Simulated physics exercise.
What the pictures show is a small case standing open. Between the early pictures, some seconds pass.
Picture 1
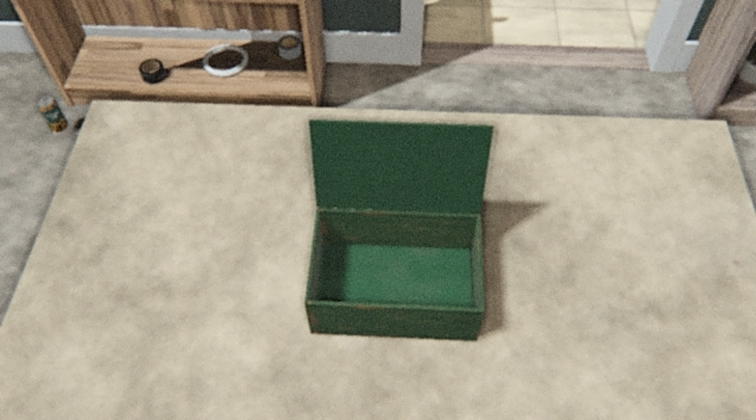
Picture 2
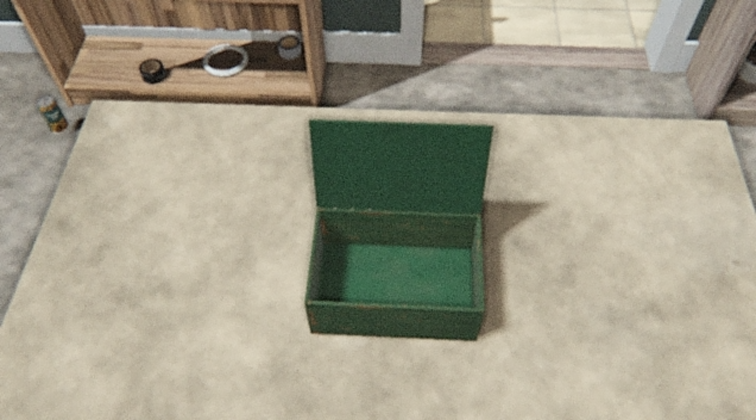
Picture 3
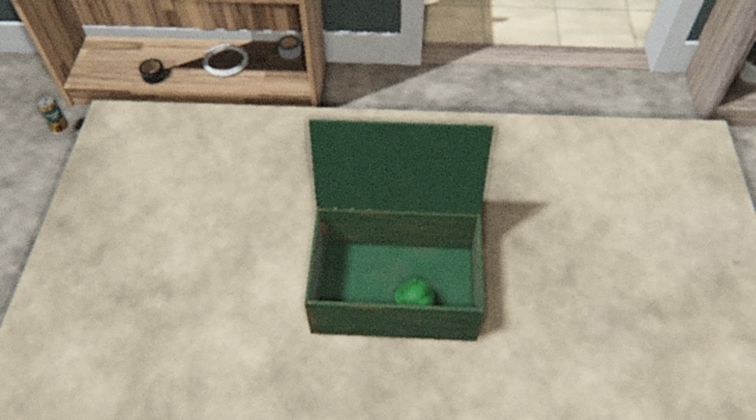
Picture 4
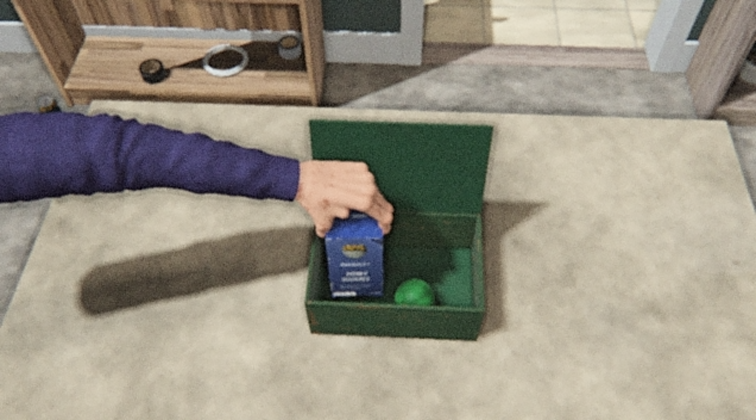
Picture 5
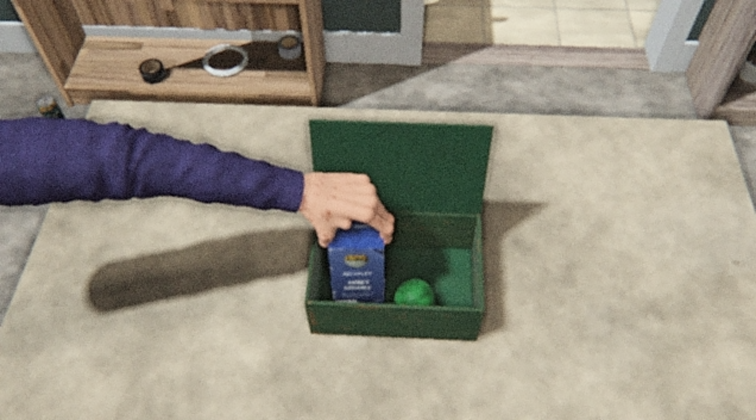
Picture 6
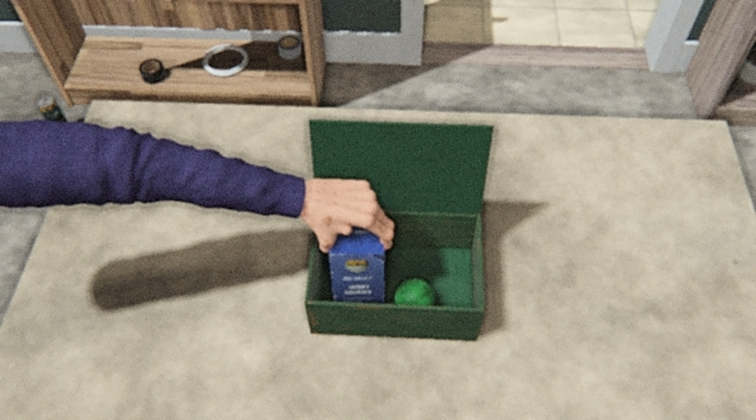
On a pale tabletop, an open green box sits empty, then holds a green ball, and a hand lowers a blue carton inside.
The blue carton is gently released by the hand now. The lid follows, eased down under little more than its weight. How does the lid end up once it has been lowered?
The lid remains propped up above the rim.
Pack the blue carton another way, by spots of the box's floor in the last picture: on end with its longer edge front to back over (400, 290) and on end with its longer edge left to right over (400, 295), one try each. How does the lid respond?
Case one: Lid down; case two: Lid down.
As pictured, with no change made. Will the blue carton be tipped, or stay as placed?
In the end, the blue carton keeps its orientation.
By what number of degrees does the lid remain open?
I'd say roughly 45 degrees above the rim.
Then, 1.00 s on from there, lid starting down.
Then, 1.30 s on from there, lid 77° above the rim.
Then, 1.50 s on from there, lid 66° above the rim.
Then, 1.80 s on from there, lid 47° above the rim.
In the end, lid 46° above the rim; both unmoved. At the end, from the last picture's camera, blue carton near (358, 267).
